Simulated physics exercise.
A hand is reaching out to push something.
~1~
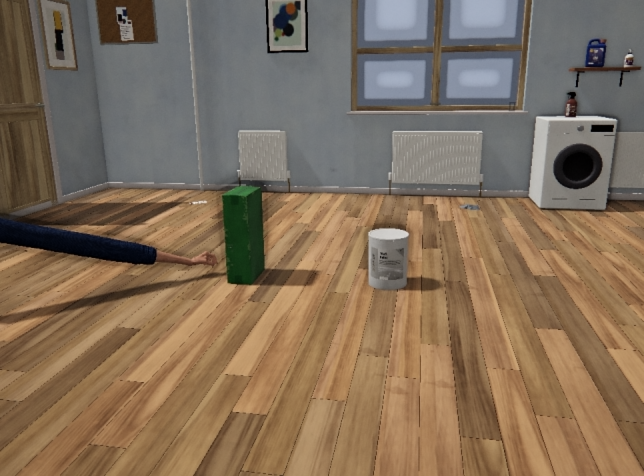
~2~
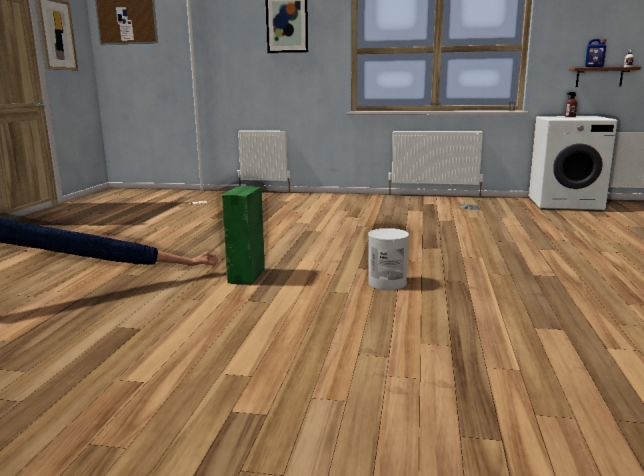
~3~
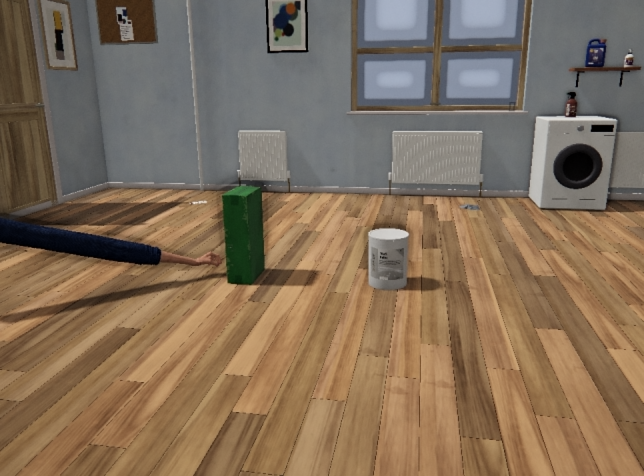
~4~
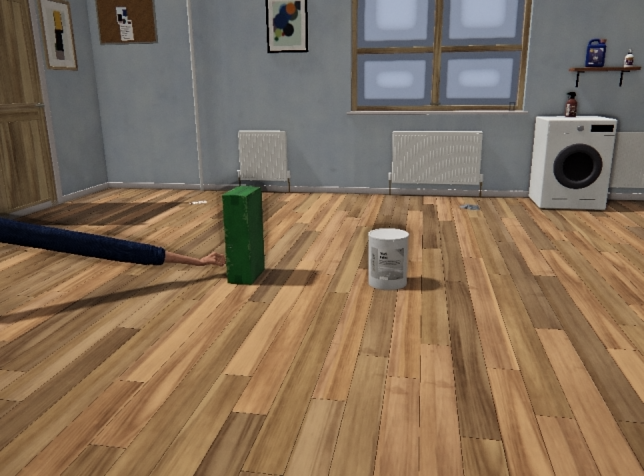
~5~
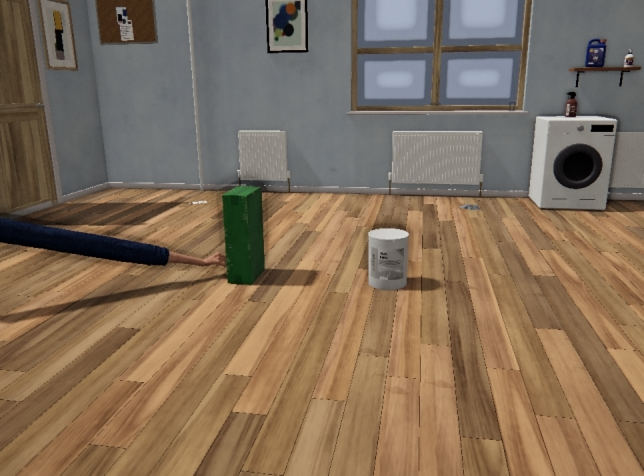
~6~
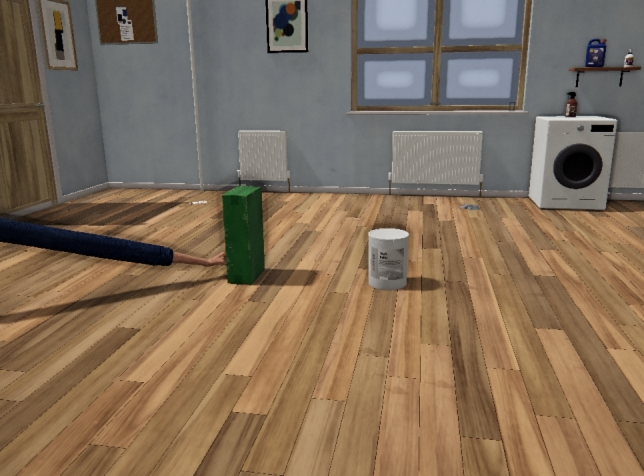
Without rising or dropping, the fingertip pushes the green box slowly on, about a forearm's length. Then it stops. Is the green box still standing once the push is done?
Yes, holds up.
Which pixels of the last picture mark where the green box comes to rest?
It winds up at roughly (297, 236).
Then, 0.50 s after the last picture, green box slid a little near (262, 235).
Then, 1.00 s after the last picture, green box slid about its own width near (281, 236).
At rest, moved from the start, green box. Seen from the same camera at the end, green box near (297, 236).
